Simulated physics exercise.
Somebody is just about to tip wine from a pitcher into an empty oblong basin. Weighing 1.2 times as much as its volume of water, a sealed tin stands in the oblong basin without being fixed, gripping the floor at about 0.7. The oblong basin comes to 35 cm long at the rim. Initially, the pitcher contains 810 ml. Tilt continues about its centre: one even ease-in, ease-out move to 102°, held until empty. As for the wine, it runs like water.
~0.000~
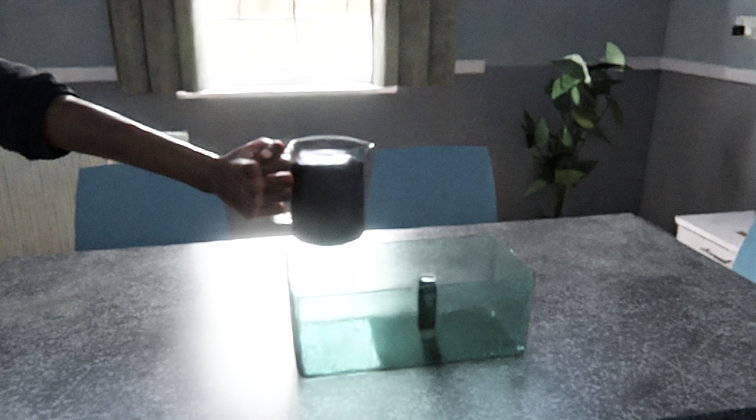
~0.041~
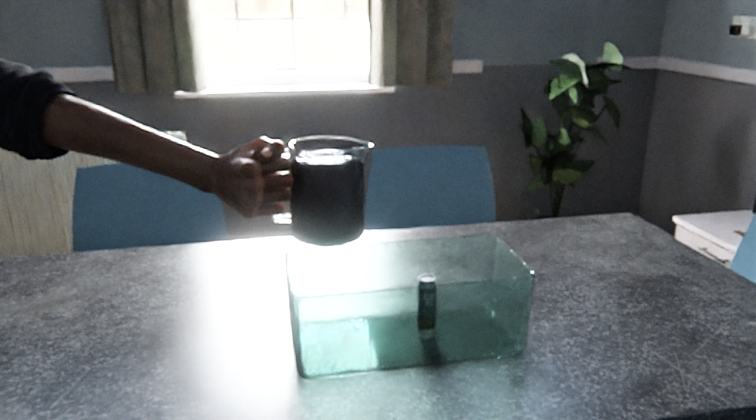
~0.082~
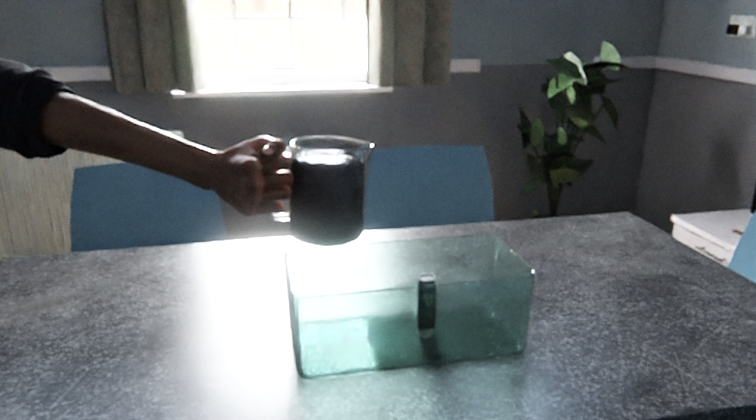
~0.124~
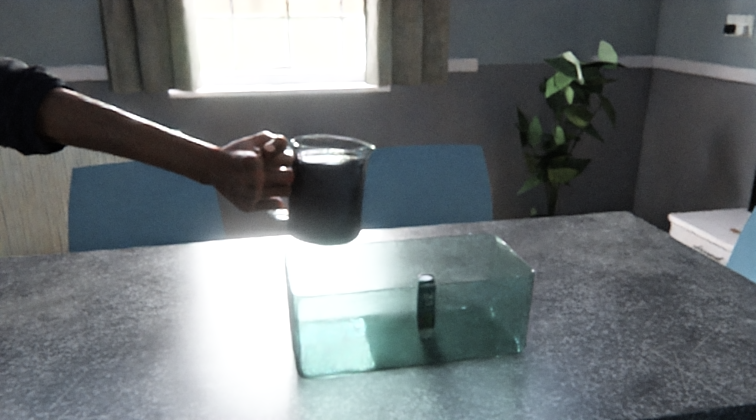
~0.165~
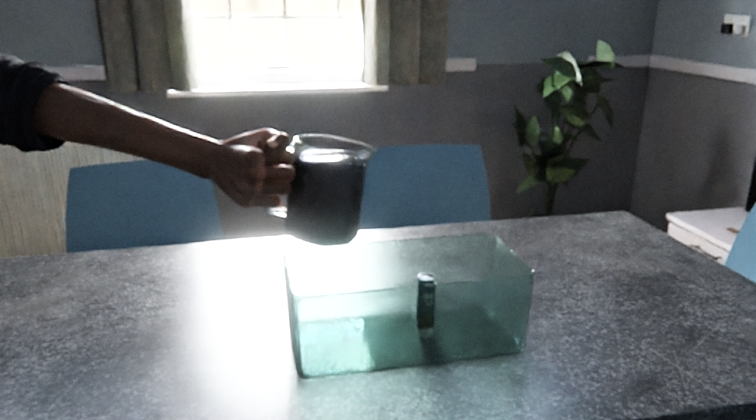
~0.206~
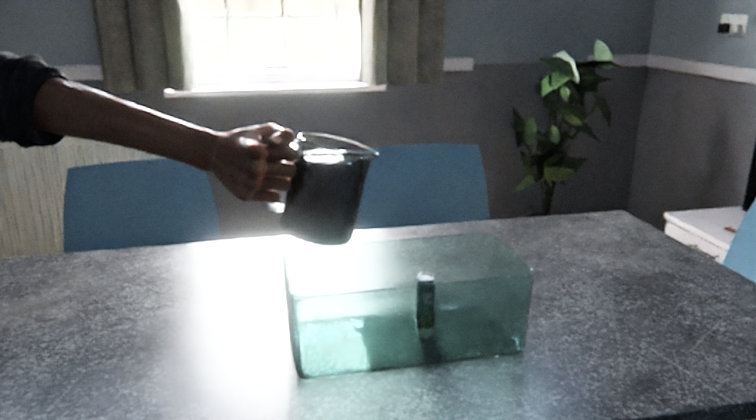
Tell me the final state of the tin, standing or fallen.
It's down.
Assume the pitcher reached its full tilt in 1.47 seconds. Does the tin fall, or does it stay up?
Then the tin tumbles.
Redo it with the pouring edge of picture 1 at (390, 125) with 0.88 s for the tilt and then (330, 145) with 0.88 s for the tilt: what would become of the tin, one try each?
Trial 1 - tin stays standing; trial 2 - tin stays standing.
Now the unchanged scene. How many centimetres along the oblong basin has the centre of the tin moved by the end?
Around 8.5 cm.
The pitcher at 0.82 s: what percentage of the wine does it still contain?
Close to 36 in a hundred.
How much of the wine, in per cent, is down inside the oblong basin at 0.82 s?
Reading: Approx. 46 %.
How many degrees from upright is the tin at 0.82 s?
I'd say it is close to 0 degrees off upright.
After 0.56 s the tilt is 72° and 83 per cent is still to pour; the tin stands where it began.
After 0.82 s the tilt is 101° and 36 per cent is still to pour; the tin stands where it began.
After 1.09 s the tilt is 102° and 8 per cent is still to pour; the tin lies on its side.
After 1.38 s the tilt is 102° and 1 per cent is still to pour; the tin lies on its side.
In the end the tin lies on its side.
